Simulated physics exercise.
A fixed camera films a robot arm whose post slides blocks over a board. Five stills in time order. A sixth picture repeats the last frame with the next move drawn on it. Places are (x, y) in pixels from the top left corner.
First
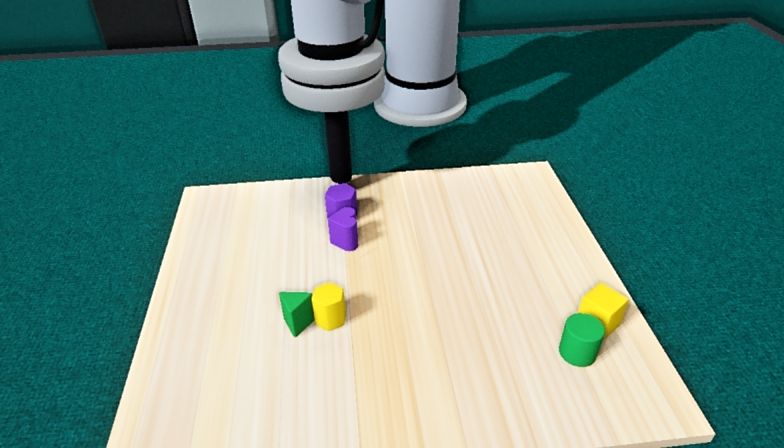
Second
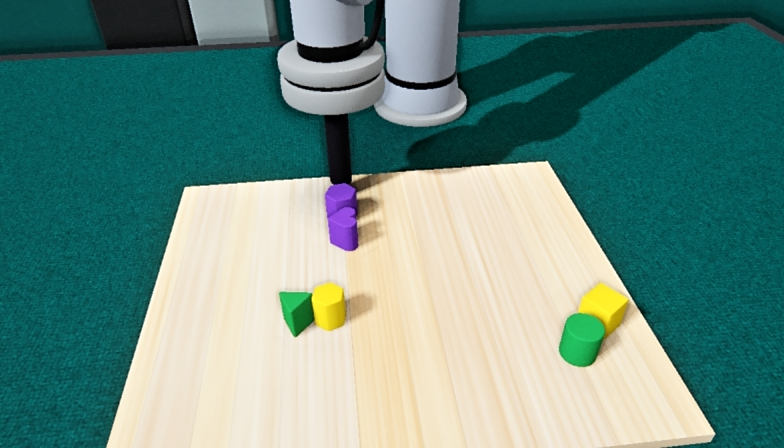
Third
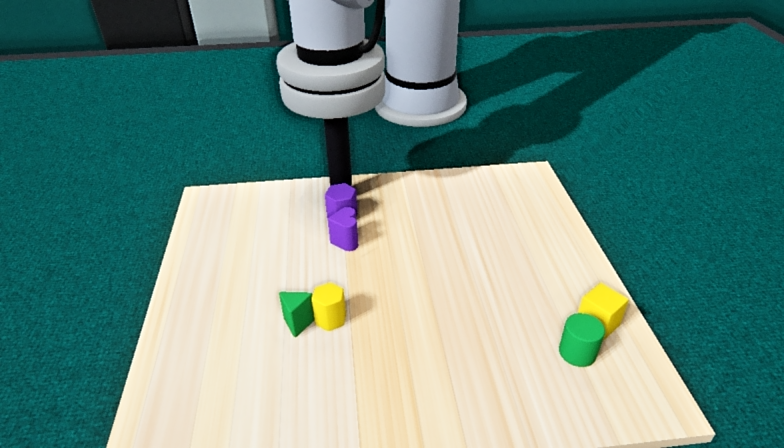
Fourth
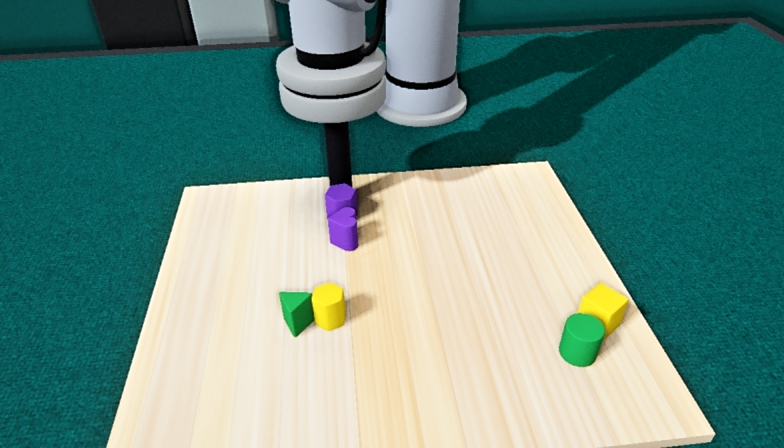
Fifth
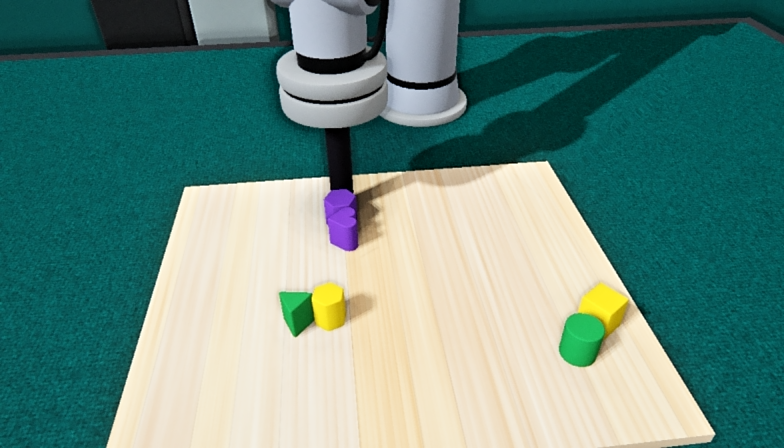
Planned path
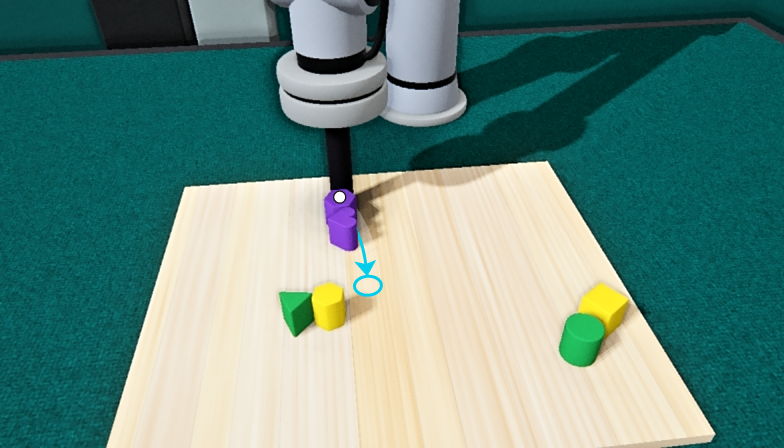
On a pale wooden board over a green surface, a robot arm's dark post stands behind two purple blocks, with yellow and green blocks resting to the lower left and right. The post creeps slightly toward the viewer, then nudges the rear purple block slightly closer to the purple heart, while the others stay still.
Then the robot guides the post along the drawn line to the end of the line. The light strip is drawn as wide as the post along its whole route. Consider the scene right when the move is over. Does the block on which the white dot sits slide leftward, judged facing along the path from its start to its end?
No
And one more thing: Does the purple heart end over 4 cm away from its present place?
Final answer: Yes.
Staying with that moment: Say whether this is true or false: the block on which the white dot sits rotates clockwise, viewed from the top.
True - the claim holds.
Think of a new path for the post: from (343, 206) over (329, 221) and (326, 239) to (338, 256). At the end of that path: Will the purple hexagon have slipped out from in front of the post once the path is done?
In short: No.
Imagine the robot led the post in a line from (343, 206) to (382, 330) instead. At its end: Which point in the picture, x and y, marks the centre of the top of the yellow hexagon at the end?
I'd say the yellow hexagon ends with its top centre at (313, 315).
Drawn move, from (343, 206) through (361, 241) to (368, 286); the dot is on the purple hexagon.
What follows on the original path. One third of the way, post at (355, 218); purple hexagon at (345, 220), turned 30° clockwise; purple heart at (339, 242).
Two thirds of the way, post at (364, 244); purple hexagon at (340, 245), turned 80° clockwise; purple heart at (324, 267), turned 10° anticlockwise.
At the end, post at (367, 274); yellow hexagon still; purple hexagon at (336, 255), turned 155° clockwise; purple heart at (315, 271), turned 50° anticlockwise.
